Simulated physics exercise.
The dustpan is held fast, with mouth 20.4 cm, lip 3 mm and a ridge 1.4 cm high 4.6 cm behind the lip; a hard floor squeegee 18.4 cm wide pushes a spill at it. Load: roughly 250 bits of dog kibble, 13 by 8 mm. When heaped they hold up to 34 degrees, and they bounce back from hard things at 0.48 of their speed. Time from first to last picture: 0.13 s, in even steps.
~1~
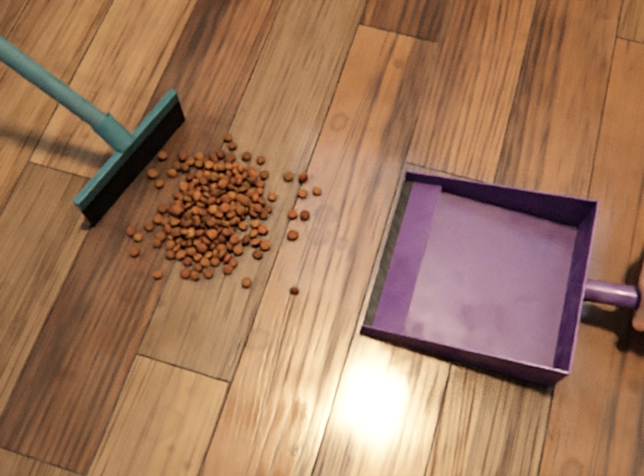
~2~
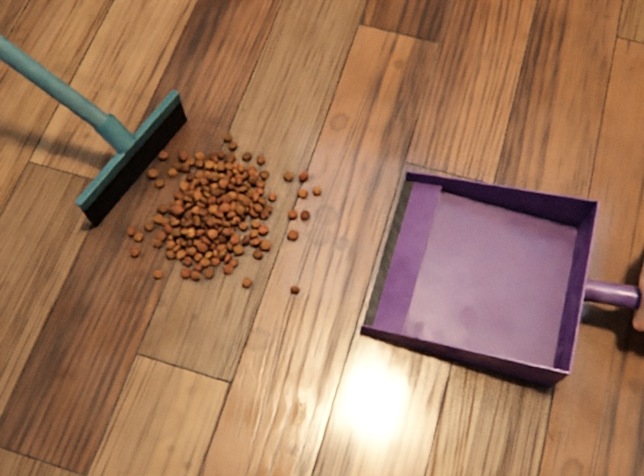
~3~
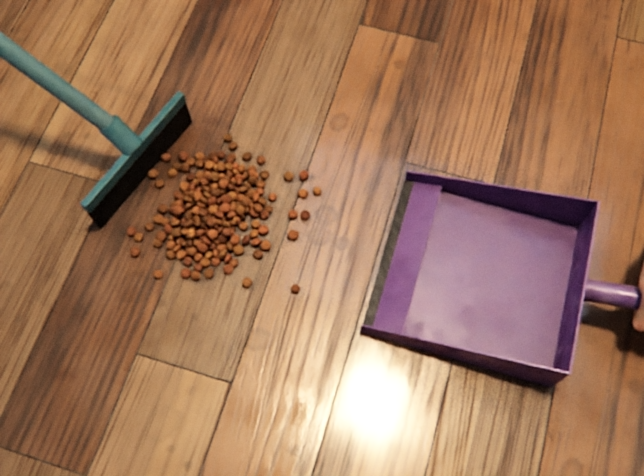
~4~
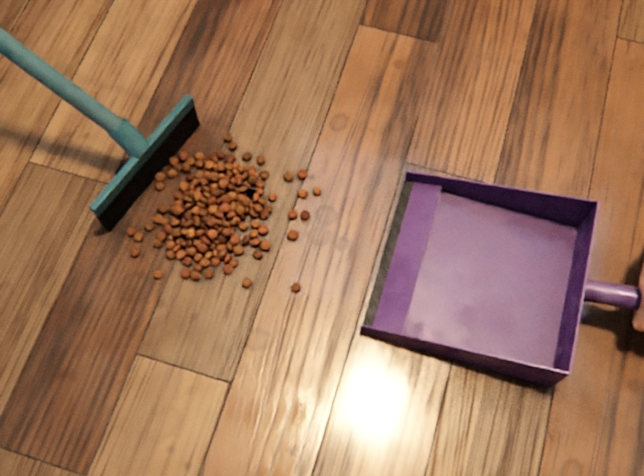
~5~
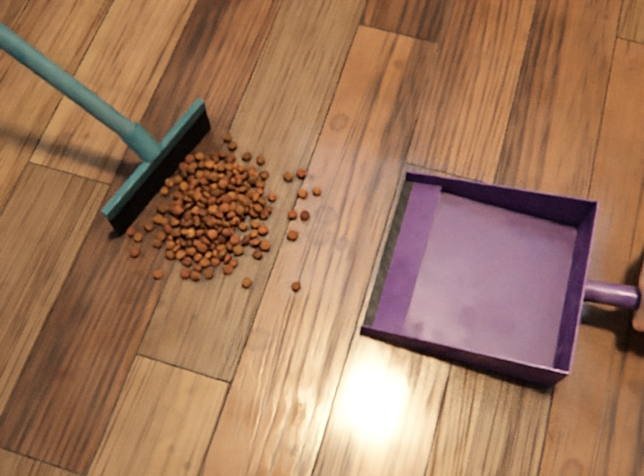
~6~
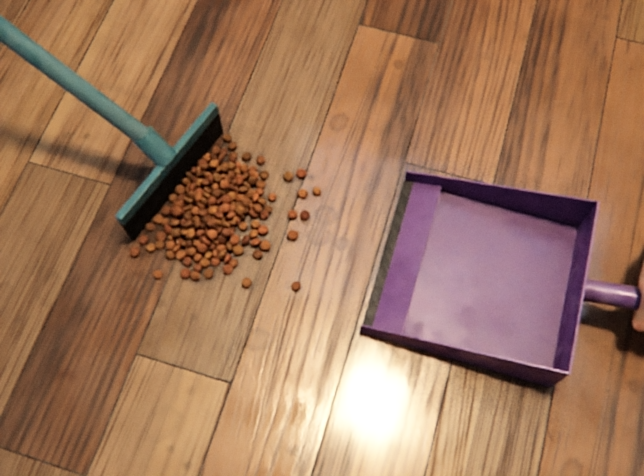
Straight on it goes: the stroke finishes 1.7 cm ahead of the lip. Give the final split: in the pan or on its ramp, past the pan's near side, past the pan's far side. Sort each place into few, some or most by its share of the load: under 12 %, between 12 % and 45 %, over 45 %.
Shares: Pan: Some; near side: Some; far side: Few.
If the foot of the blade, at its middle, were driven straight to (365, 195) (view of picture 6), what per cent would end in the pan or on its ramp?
I'd expect around 10 per cent.
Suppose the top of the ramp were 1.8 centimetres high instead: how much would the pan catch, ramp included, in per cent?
Around 15 per cent.
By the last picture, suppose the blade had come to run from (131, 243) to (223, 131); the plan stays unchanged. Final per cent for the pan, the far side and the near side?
You'd see pan at 25, far at 0 and near at 40.
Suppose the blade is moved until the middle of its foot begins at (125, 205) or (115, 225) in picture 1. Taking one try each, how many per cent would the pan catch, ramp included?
I'd put it near 25 per cent for the first and near 20 per cent for the second.
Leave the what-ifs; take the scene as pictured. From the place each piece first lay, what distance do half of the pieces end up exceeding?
20 cm, roughly.
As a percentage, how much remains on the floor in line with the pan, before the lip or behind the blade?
Around 60 in a hundred.
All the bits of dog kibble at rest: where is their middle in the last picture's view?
At about (358, 275).
Then, 0.17 s after the last picture, middle of the blade 16 cm from the lip; 0 % over the lip, far side 0 %, near side 10 %.
Then, 0.29 s after the last picture, middle of the blade 7 cm from the lip; 0 % over the lip, far side 5 %, near side 15 %.
Then, 0.54 s after the last picture, middle of the blade 4 cm from the lip; 20 % over the lip, far side 0 %, near side 20 %.
In the end, pan 20 %, near side 20 %, far side 0 %, in front of the lip or behind the blade 60 %.
